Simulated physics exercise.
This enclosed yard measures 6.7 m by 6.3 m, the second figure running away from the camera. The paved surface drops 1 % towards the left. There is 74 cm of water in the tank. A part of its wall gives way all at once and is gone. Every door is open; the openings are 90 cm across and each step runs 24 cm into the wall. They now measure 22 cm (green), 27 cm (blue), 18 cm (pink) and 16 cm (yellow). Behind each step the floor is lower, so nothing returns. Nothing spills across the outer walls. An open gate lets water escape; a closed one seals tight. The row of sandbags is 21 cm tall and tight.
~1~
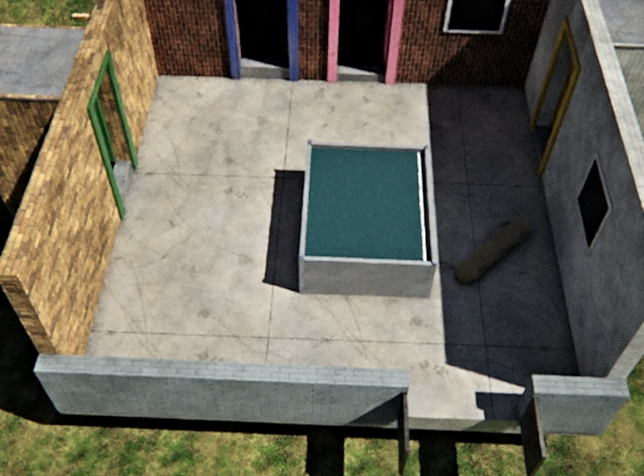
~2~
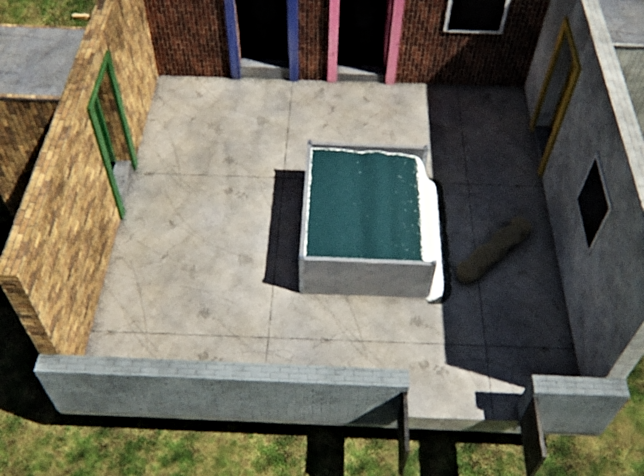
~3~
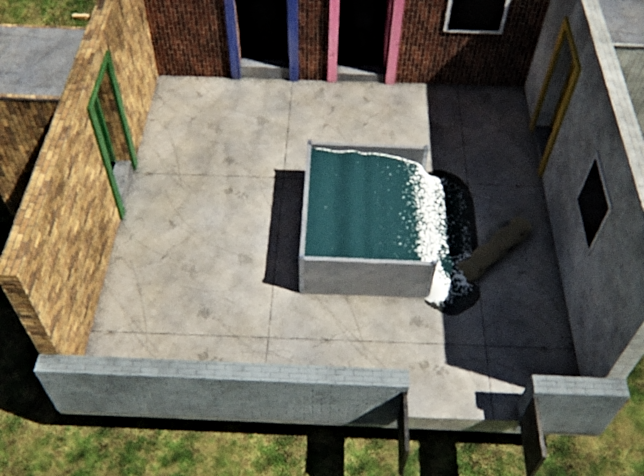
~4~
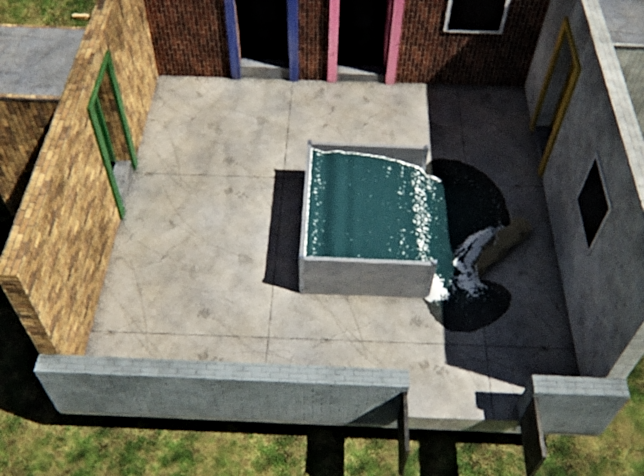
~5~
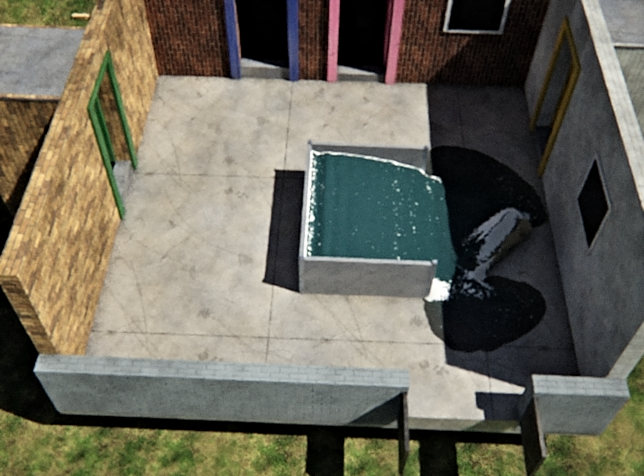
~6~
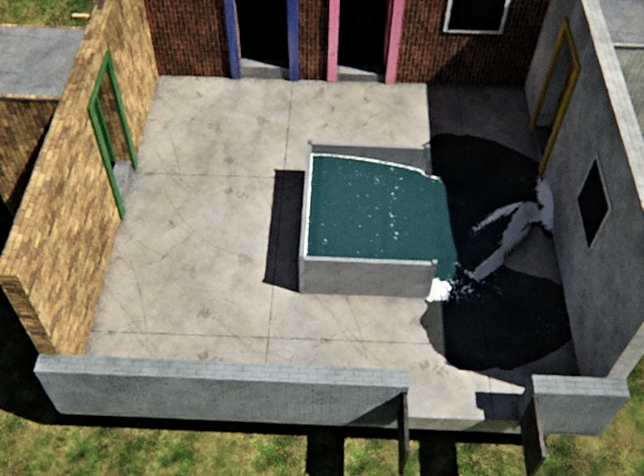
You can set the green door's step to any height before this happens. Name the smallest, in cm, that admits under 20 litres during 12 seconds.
It would have to be roughly 7 cm high.
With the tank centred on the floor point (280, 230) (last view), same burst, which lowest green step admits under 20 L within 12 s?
Some 7.0 cm.
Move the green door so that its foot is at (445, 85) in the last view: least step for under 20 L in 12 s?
About 19 cm.
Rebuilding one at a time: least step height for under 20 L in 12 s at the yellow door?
About 21 cm at yellow.
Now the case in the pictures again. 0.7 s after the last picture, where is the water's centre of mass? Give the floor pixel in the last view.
At about (444, 231).
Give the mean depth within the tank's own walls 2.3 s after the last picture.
Some 16 cm.
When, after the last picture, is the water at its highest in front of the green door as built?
Near 5.0 s.
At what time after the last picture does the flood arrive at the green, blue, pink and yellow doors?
Arrival: Green 4.0 s, blue 2.4 s, pink 1.6 s, yellow 0.1 s.
Then, 0.7 s after the last picture water covers 25 % of the floor, deepest (47 cm) near (544, 198); it has not reached the green door.
Then, 2.3 s after the last picture water covers 40 % of the floor, deepest (36 cm) near (504, 92); it has not reached the green door.
Then, 11.3 s after the last picture water covers 95 % of the floor, deepest (10 cm) near (77, 386); 7 cm at the green door, 0 litres in over its 22 cm step.
At the green door as built, the water peaked near 11 cm, 4.9 s after the last picture.
Run again over the same 12 s with other heights there, 37 litres in over 5.5 cm, 14 litres over 7.5 cm. The limit of 20 litres is kept from about 7 cm up.
